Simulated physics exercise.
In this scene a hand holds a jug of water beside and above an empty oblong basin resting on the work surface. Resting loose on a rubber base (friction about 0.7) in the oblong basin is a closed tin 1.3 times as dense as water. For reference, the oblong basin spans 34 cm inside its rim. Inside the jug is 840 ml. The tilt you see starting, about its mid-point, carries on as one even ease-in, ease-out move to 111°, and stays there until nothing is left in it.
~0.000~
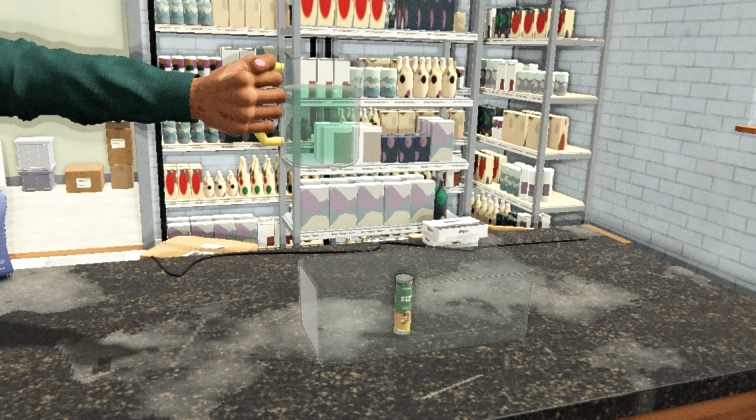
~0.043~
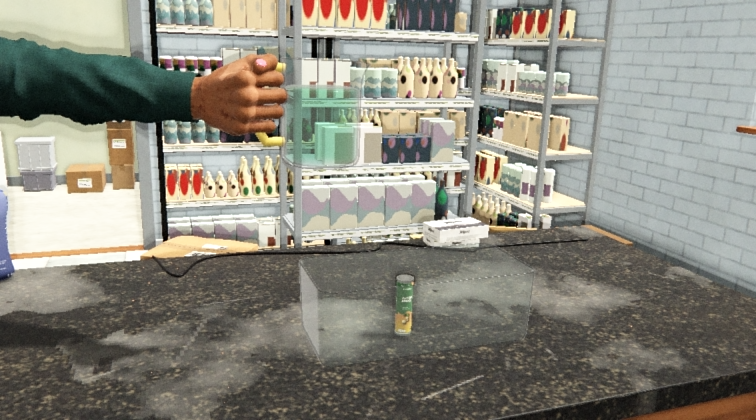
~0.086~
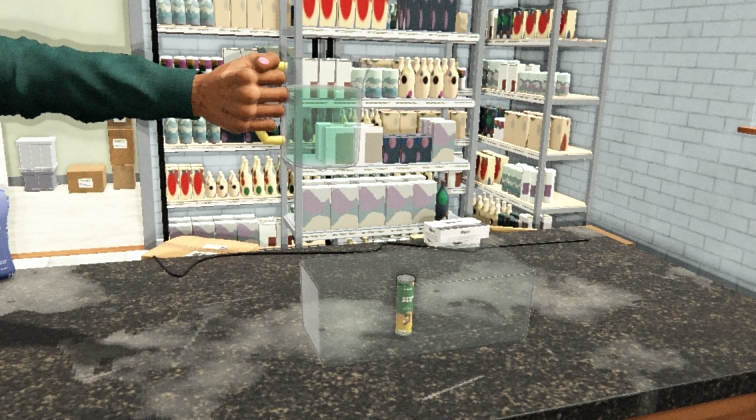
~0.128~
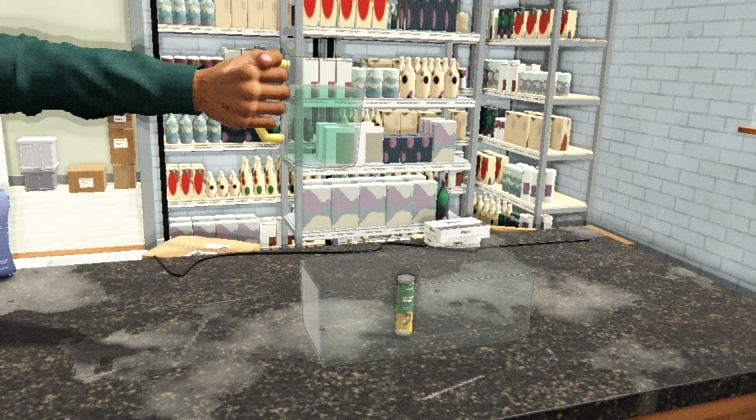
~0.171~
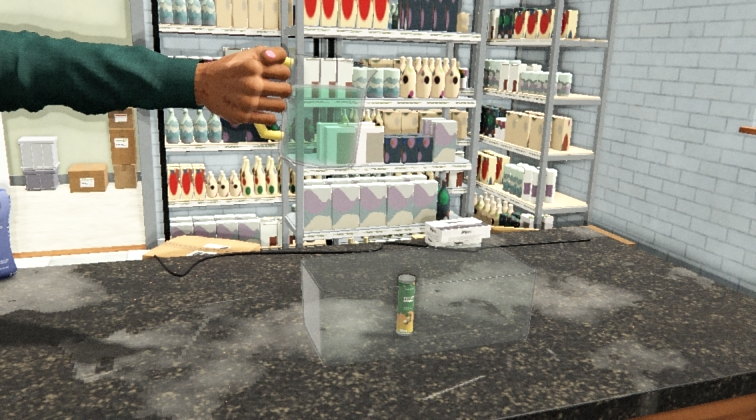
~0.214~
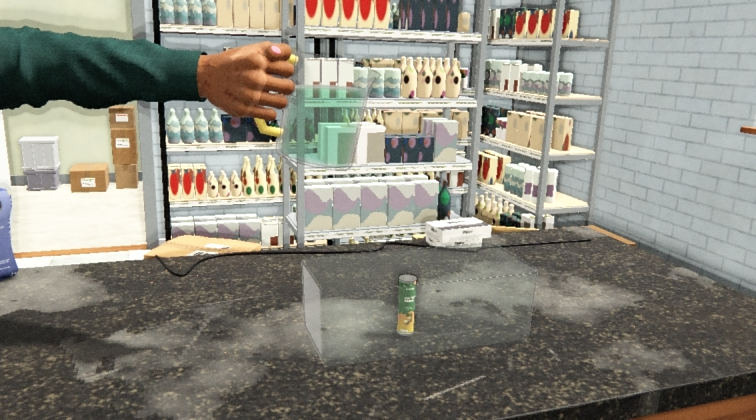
Shop counter with stocked shelves behind, a green-sleeved hand slowly tilting a jug slightly rightward beside a clear basin and upright tin.
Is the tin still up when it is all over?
Yes, the tin stays standing.
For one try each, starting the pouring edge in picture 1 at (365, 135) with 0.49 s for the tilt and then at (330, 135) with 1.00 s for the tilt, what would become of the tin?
Run one: It tumbles. Run two: It tumbles.
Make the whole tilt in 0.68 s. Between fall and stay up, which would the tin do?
After the tilt, the tin is still standing.
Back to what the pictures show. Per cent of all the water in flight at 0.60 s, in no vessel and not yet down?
12 %.
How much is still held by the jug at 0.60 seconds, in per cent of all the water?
Roughly 88 per cent.
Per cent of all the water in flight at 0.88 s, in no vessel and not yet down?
Roughly 36 per cent.
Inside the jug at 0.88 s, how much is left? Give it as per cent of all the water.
32 %.
After 0.60 s the tilt is 73° and 89 per cent is still to pour; the tin stands where it began.
After 0.88 s the tilt is 107° and 31 per cent is still to pour; the tin stands where it began.
After 1.18 s the tilt is 111° and 2 per cent is still to pour; the tin stands where it began.
After 1.50 s the tilt is 111° and 0 per cent is still to pour; the tin stands where it began.
In the end the tin stands where it began.
